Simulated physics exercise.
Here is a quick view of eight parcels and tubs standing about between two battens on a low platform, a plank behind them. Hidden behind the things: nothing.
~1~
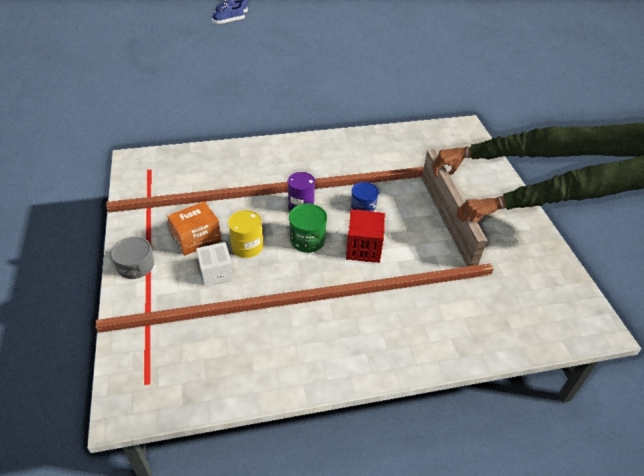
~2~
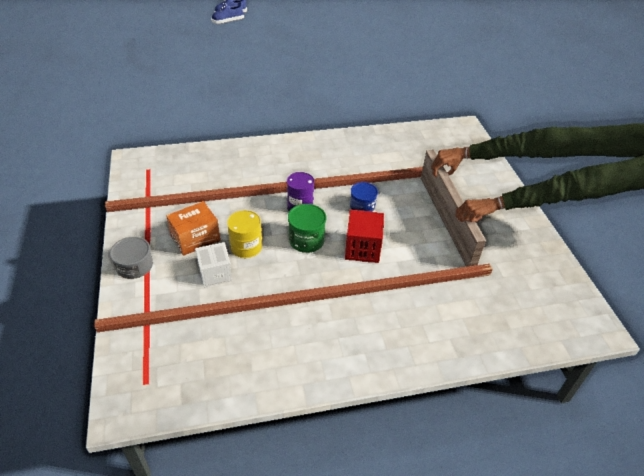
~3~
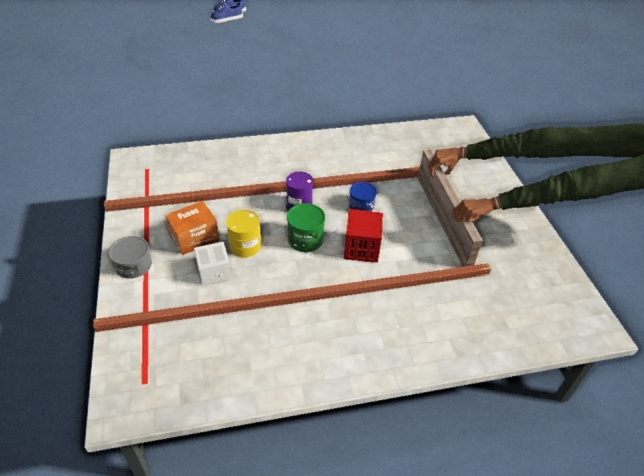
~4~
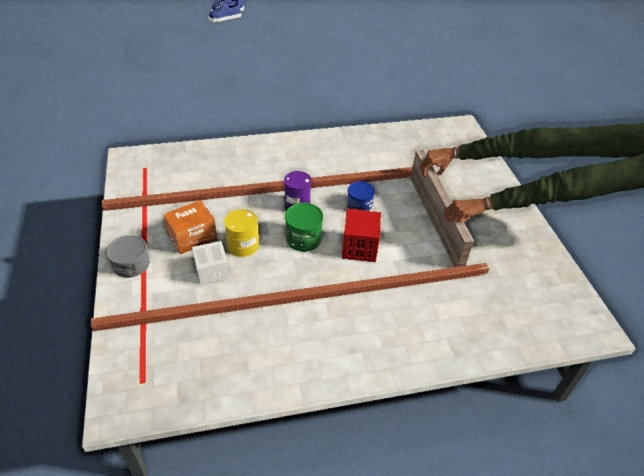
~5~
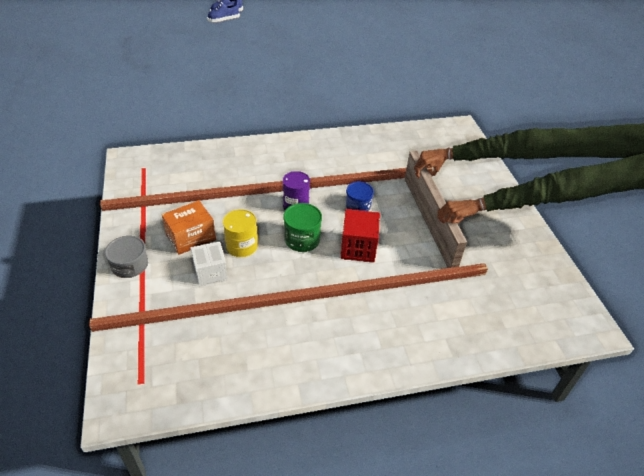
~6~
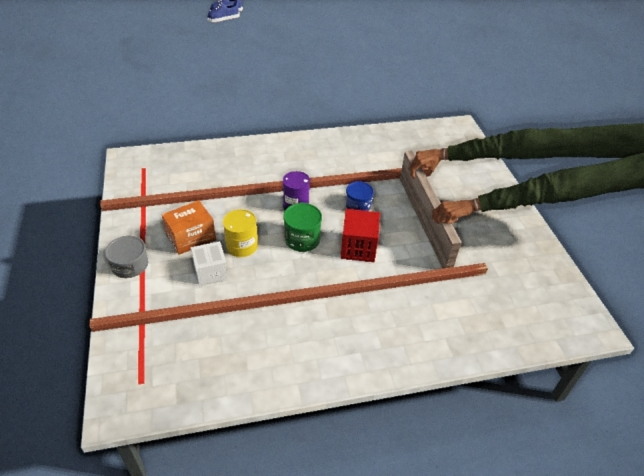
Two hands slide a plank slightly left between two rails toward eight still containers.
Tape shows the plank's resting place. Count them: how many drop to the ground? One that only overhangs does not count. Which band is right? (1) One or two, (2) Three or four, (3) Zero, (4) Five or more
Three or four (2).
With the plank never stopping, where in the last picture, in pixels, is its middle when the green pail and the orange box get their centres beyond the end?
The middle is at (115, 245) when it's the green pail, and at (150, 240) when it's the orange box.
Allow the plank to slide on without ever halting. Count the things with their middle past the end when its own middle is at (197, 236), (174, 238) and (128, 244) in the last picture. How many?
Counts per position: 0 / 1 / 4.
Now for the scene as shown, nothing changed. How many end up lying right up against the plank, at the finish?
So the total is 4.
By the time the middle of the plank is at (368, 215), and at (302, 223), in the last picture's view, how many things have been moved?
At the first spot the count is 2, and at the second it is 4.
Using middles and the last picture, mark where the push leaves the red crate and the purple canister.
In order, first (120, 278), then (126, 205).
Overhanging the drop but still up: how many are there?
My count gives 0.
A little later, none off yet; grey pail at rest near (127, 257); orange box at rest near (189, 227); white tote at rest near (210, 264).
Next, none off yet; grey pail at rest near (127, 257); orange box at rest near (189, 227); white tote shifted a little near (206, 268).
Later still, none off yet; grey pail shifted a little near (110, 259); orange box shifted about its own width near (144, 224); white tote shifted well along near (148, 282).
When it is over, the number that fall off is three or four; down, yellow canister, white tote, orange box and grey pail.
